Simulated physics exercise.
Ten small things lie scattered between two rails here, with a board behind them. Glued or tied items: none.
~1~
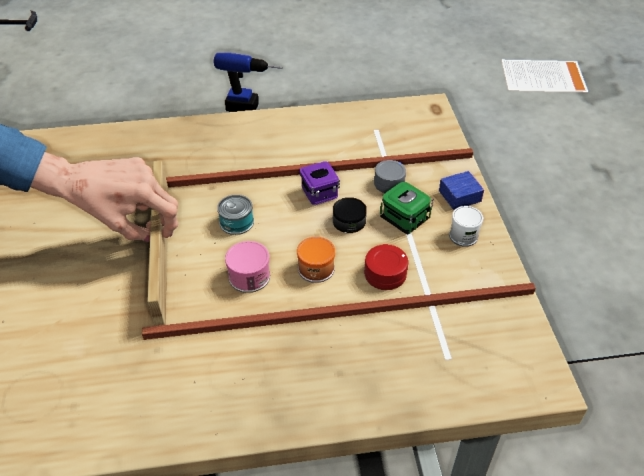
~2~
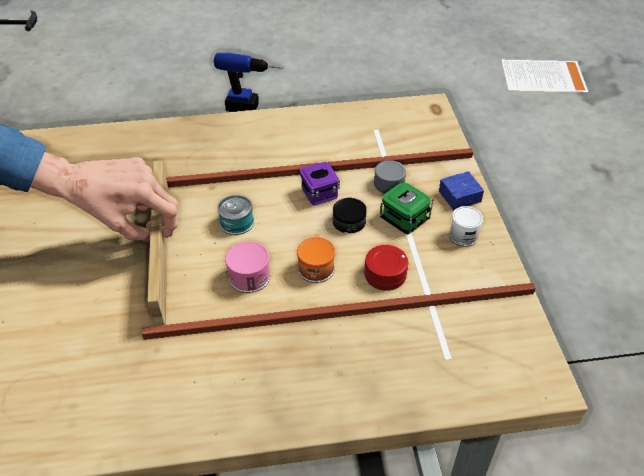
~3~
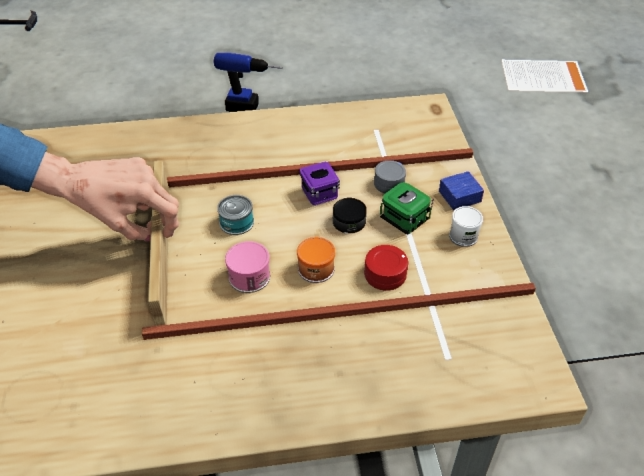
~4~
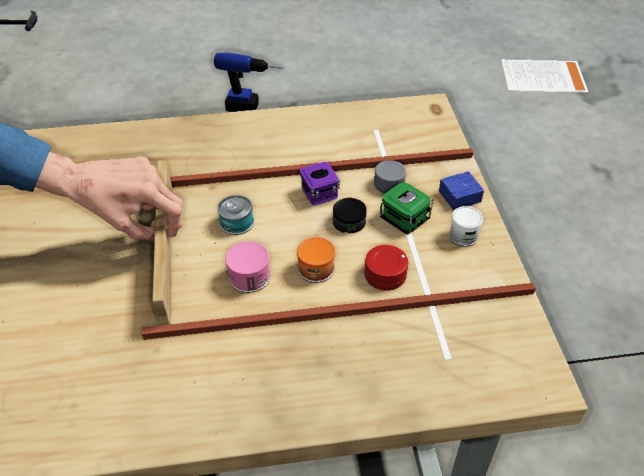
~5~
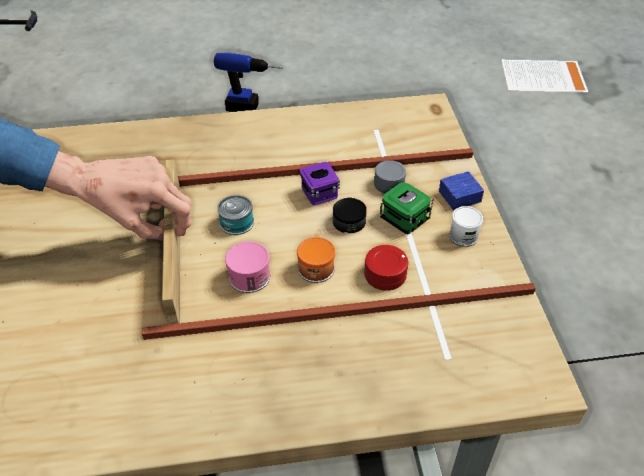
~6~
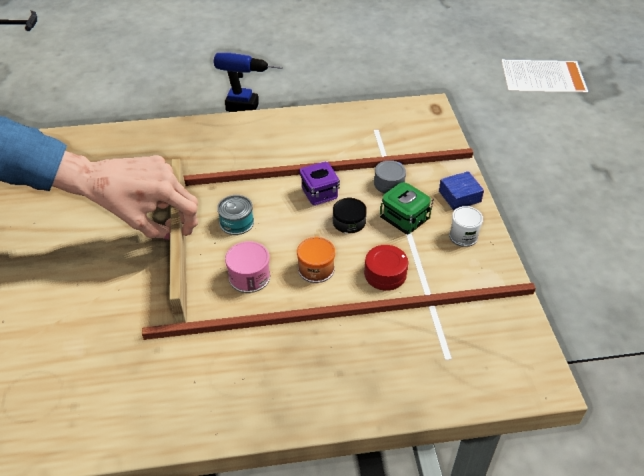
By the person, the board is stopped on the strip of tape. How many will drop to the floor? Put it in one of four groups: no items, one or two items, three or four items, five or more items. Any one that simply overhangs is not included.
No drops.
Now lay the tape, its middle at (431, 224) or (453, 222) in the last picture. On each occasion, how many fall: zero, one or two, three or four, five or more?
In turn: Just one or two, then three or four.
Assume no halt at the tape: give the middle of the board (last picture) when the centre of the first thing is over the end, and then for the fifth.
About (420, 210) and about (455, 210).
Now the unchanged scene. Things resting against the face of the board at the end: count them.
My count gives 4.
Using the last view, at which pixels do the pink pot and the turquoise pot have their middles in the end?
One is at about (436, 242), the other at about (416, 194).
Soon after, none off yet; blue block at rest near (461, 190); white pot at rest near (466, 227); green case at rest near (406, 208).
In the end, the number that fall off is zero.
